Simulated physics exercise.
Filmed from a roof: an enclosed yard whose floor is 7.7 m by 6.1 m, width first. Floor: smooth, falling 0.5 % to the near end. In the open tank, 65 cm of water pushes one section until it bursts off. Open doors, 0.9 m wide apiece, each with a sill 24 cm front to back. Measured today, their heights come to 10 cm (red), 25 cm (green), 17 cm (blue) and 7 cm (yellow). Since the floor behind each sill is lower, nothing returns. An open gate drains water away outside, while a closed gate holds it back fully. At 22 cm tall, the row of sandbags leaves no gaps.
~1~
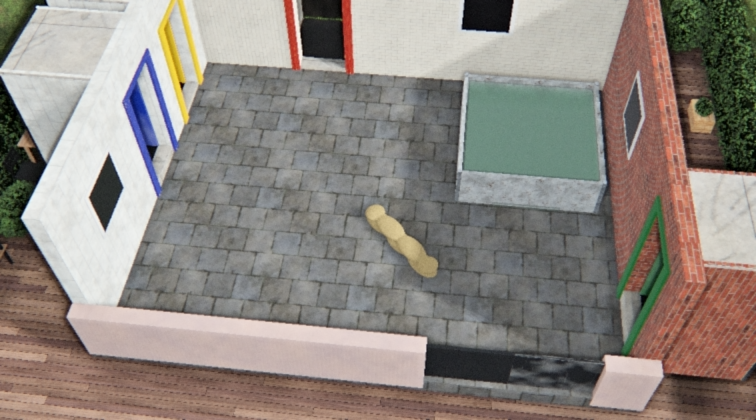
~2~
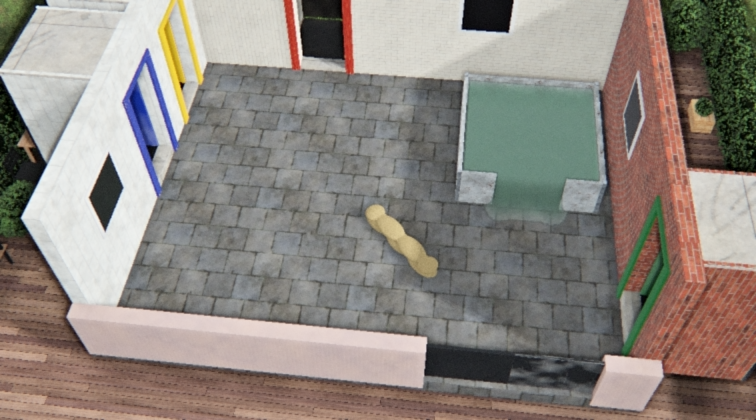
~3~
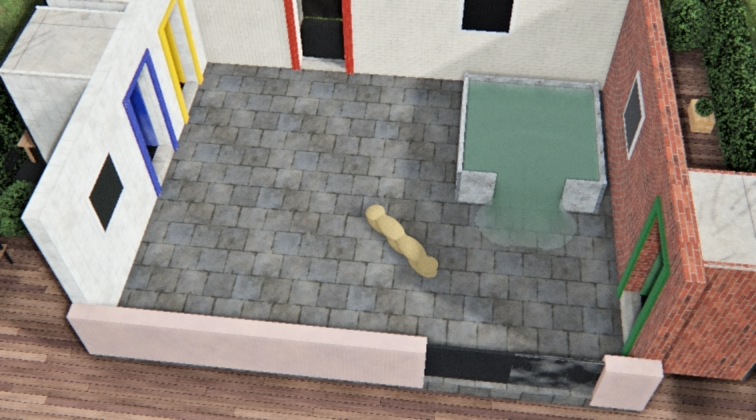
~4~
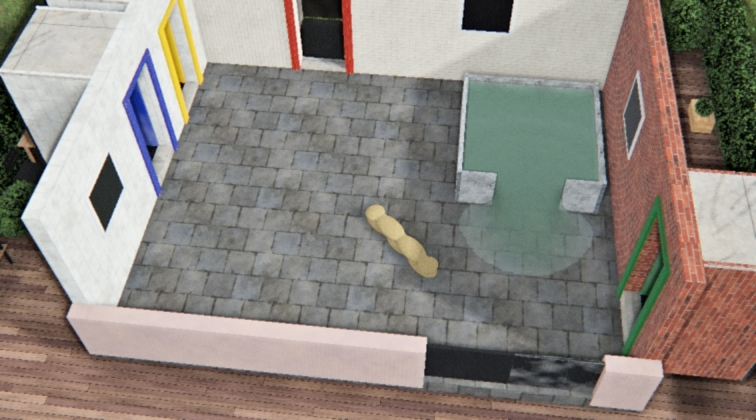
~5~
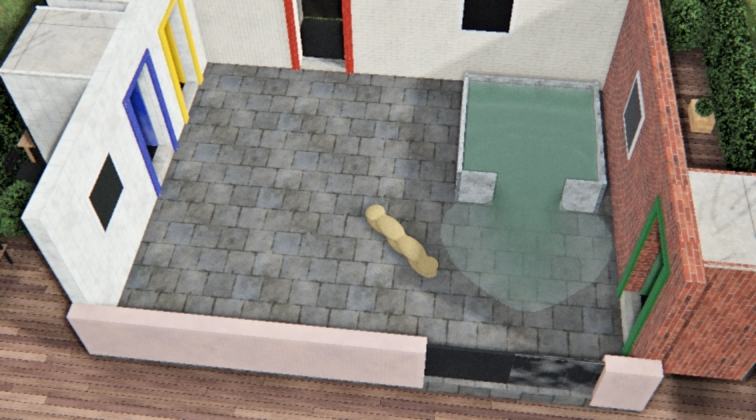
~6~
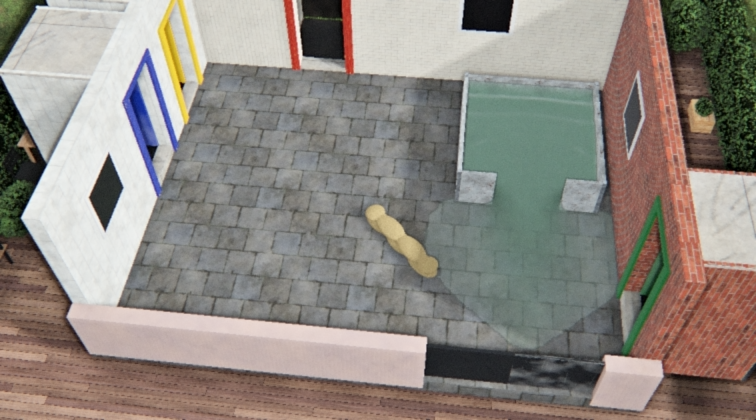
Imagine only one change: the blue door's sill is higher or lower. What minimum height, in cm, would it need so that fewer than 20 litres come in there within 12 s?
About 6 cm.
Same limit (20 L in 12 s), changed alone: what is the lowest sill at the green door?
At the green door you'd want roughly 22 cm.
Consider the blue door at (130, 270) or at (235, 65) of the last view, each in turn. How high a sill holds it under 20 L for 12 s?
About 12.5 and 9.0 cm.
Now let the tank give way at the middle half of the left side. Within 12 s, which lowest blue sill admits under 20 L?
Some 14.0 cm.
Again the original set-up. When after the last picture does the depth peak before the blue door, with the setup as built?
I'd say near 6.0 seconds.
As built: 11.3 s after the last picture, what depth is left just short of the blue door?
7.0 cm.
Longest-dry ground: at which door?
Red.
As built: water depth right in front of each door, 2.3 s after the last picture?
Lab note, depth in cm: Red 0; green 27; blue 0; yellow 0.
Then, 0.7 s after the last picture water covers 20 % of the floor, deepest (40 cm) near (529, 209); it has not reached the blue door.
Then, 2.3 s after the last picture water covers 35 % of the floor, deepest (30 cm) near (542, 377); it has not reached the blue door.
Then, 11.3 s after the last picture water covers 95 % of the floor, deepest (12 cm) near (462, 99); 7 cm at the blue door, 0 litres in over its 17 cm sill.
At the blue door as built, the water peaked near 10 cm, 6.1 s after the last picture.
Run again over the same 12 s with other heights there, 30 litres in over 5 cm, 10 litres over 7 cm. The limit of 20 litres is kept from about 6 cm up.
